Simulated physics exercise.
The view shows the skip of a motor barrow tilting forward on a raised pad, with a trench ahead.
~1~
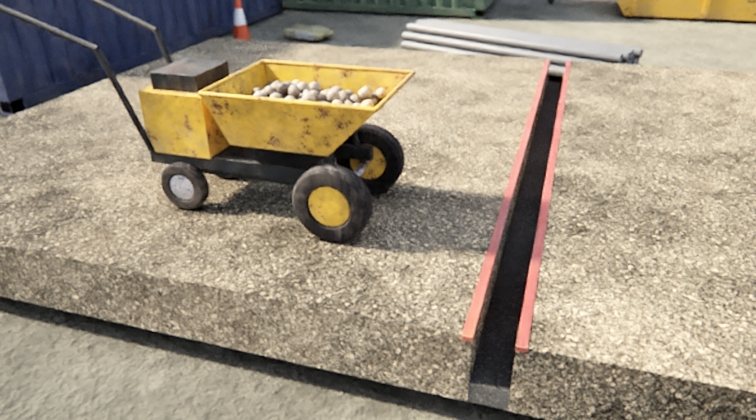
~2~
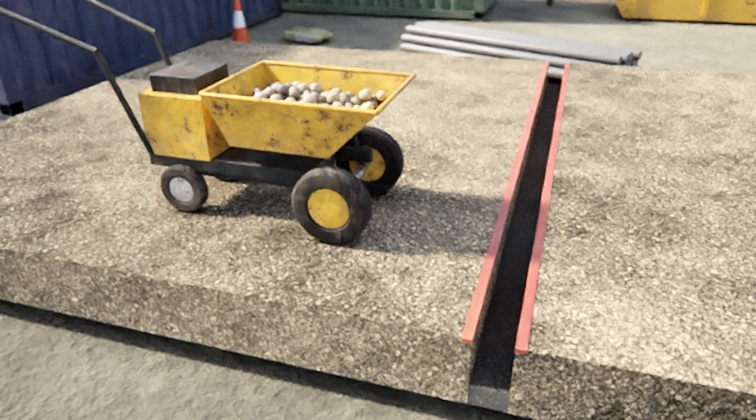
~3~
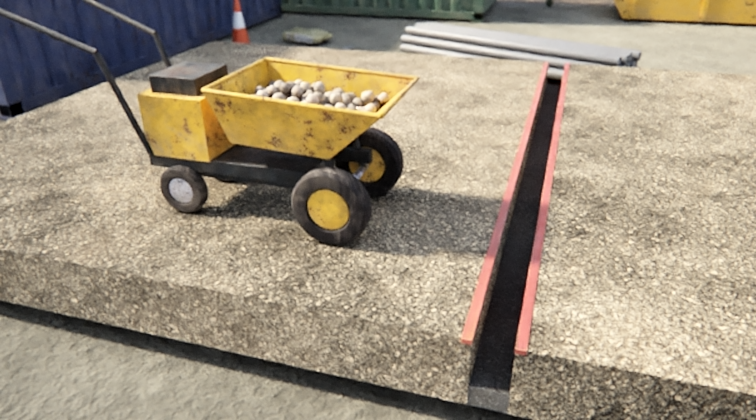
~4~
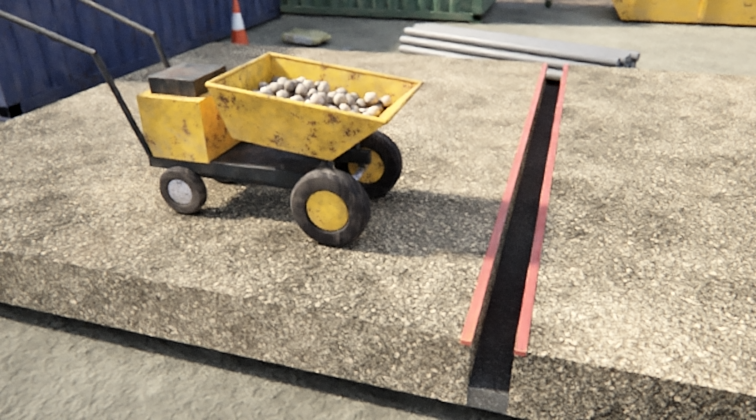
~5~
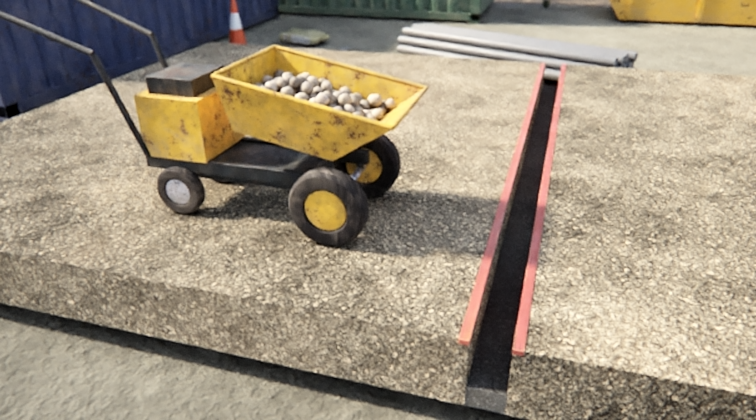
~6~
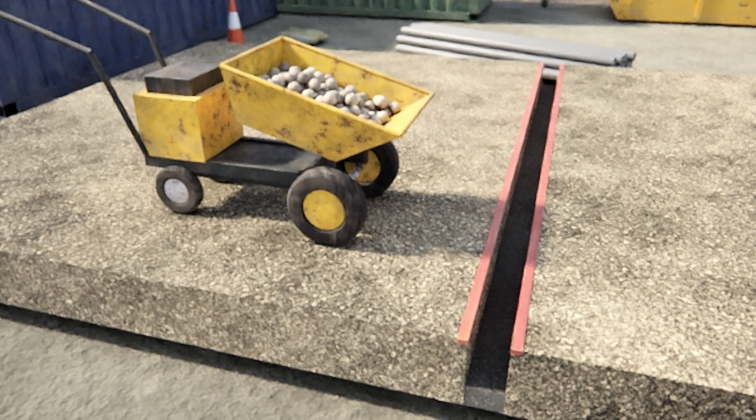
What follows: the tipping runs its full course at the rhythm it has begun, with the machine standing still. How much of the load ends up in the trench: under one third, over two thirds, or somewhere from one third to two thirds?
The trench will get the middle band, a third to two thirds.
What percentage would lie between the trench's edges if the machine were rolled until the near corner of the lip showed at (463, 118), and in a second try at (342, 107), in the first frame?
First try: 0 per cent; second try: 30 per cent.
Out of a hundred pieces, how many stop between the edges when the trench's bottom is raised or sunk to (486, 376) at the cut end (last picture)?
I'd say around 40 in a hundred.
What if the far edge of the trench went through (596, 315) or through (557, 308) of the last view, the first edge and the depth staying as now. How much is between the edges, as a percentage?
60 and 60 percent.
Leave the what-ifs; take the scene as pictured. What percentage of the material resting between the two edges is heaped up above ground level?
I'd put it near 5 in a hundred.
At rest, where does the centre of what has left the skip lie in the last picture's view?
Around (505, 244).
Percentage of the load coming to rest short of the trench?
Roughly 30 percent of the pieces, I think.
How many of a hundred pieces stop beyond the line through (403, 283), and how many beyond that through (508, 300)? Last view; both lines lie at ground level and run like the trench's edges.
In order, some 90 % then some 20 %.
Soon after the last picture, skip tipped steeply; all in the skip.
A little later, skip tipped right over; about two thirds in the skip; about a third short of the trench; a small part in or heaped over the trench; a stray few falling.
Later still, skip tipped right over; a small part in the skip; about a quarter short of the trench; about half in or heaped over the trench; a small part beyond it.
At rest, skip tipped right over; a small part in the skip; about a quarter short of the trench; about half in or heaped over the trench; a small part beyond it.
